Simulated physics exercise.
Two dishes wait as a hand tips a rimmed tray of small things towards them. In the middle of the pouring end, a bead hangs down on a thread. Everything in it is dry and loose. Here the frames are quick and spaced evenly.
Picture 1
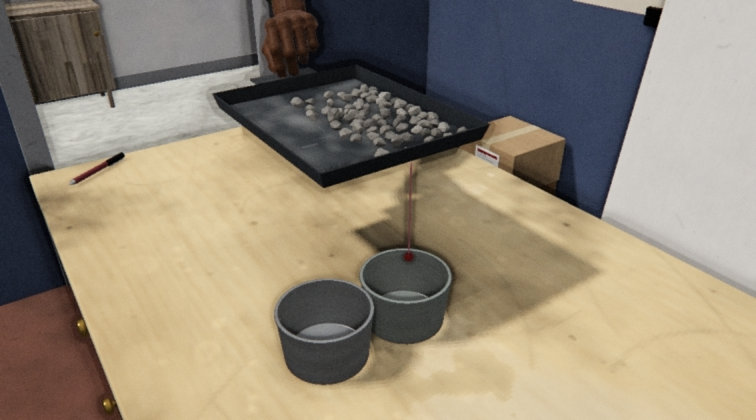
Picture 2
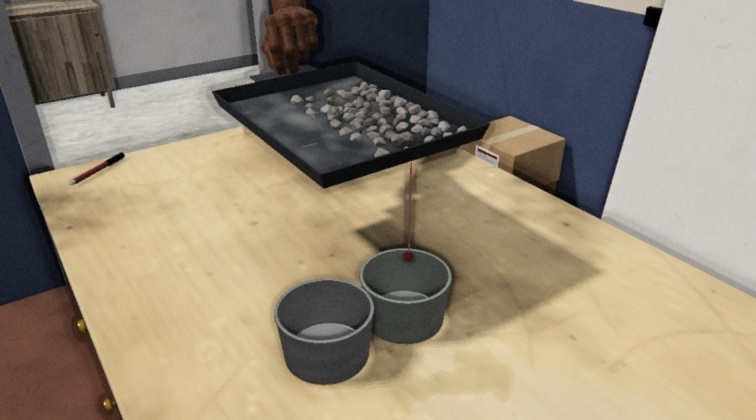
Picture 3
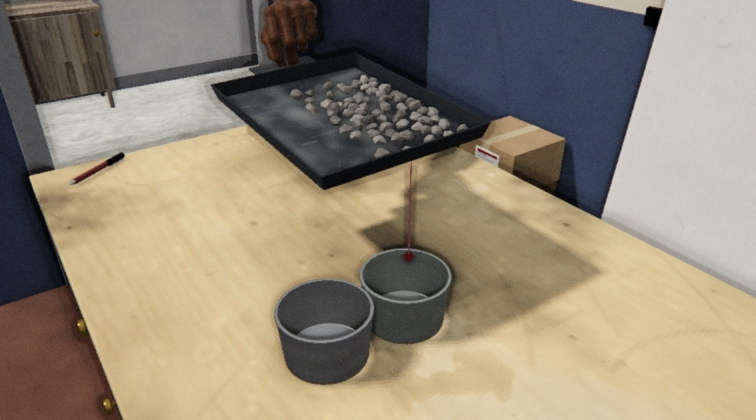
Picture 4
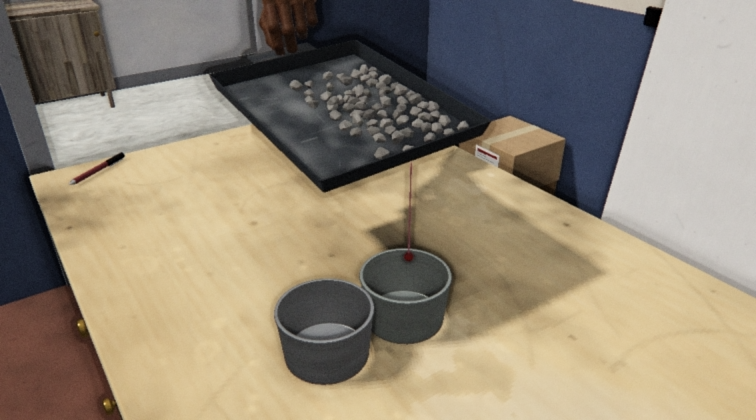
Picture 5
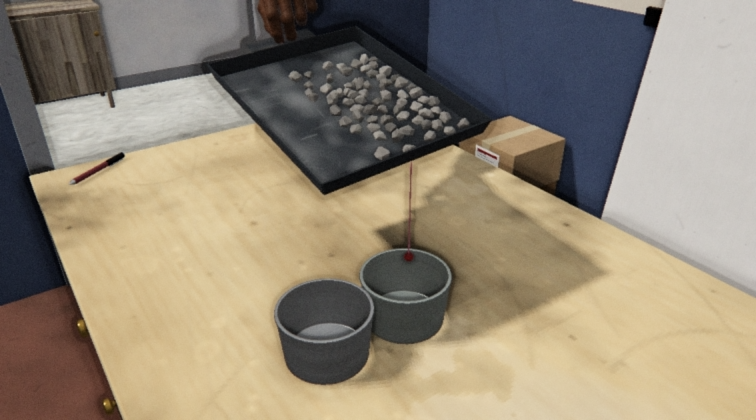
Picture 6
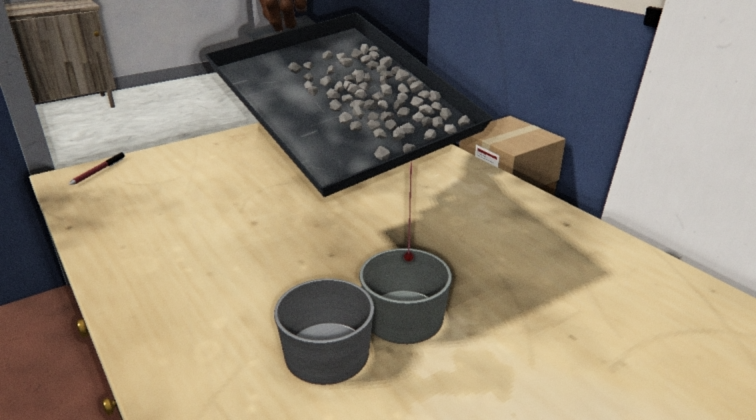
A dark tray of gravel tilting gradually as a hand raises its far end, above two grey dishes on a wooden table.
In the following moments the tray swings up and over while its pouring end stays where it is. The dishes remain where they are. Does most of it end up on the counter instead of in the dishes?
The dishes are going to end up holding the main part.
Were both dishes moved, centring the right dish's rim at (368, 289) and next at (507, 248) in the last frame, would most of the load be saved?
The bulk of it and then Short of half.
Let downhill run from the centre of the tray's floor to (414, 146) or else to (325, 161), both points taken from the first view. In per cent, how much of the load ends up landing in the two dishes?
For the first it's near 0 %, for the second near 90 %.
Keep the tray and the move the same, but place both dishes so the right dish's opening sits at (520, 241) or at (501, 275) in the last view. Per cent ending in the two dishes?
In order, 0 % and 30 %.
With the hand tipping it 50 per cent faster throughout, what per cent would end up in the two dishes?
Roughly 70 percent.
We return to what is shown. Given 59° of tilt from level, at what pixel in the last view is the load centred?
Somewhere about (373, 156).
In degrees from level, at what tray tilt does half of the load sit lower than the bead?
About 100 degrees.
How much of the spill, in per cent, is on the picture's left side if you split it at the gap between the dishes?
It works out at some 20 percent.
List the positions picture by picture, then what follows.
The first picture shows corners of the pouring end near (323, 170) and (483, 123), level; middle of the load near (377, 119), bits of gravel; left dish near (350, 354); right dish near (432, 315); bead on its thread near (409, 257).
The second picture shows corners of the pouring end near (323, 171) and (483, 123), level; middle of the load near (377, 117).
The third picture shows corners of the pouring end near (323, 173) and (484, 122), tipped barely, lowest at the left corner; middle of the load near (377, 113).
The fourth picture shows corners of the pouring end near (323, 176) and (484, 120), tipped a little, lowest at the left corner; middle of the load near (378, 108).
The fifth picture shows corners of the pouring end near (324, 179) and (485, 118), tipped a little, lowest at the left corner; middle of the load near (378, 102).
The sixth picture shows corners of the pouring end near (324, 182) and (486, 117), tipped clearly, lowest at the left corner; middle of the load near (378, 97); left dish near (350, 354); right dish near (432, 315).
Shortly afterwards, tray tipped steeply; the whole lot on the tray.
Next, tray tipped right over; near a third on the tray; near a quarter in the left dish; a little in the right dish; a little outside both; a little in the air.
Some moments later, tray tipped past a quarter turn; near two thirds in the left dish; near a quarter in the right dish; near a quarter outside both.
In the end, tray tipped past a quarter turn; near two thirds in the left dish; near a quarter in the right dish; near a quarter outside both.
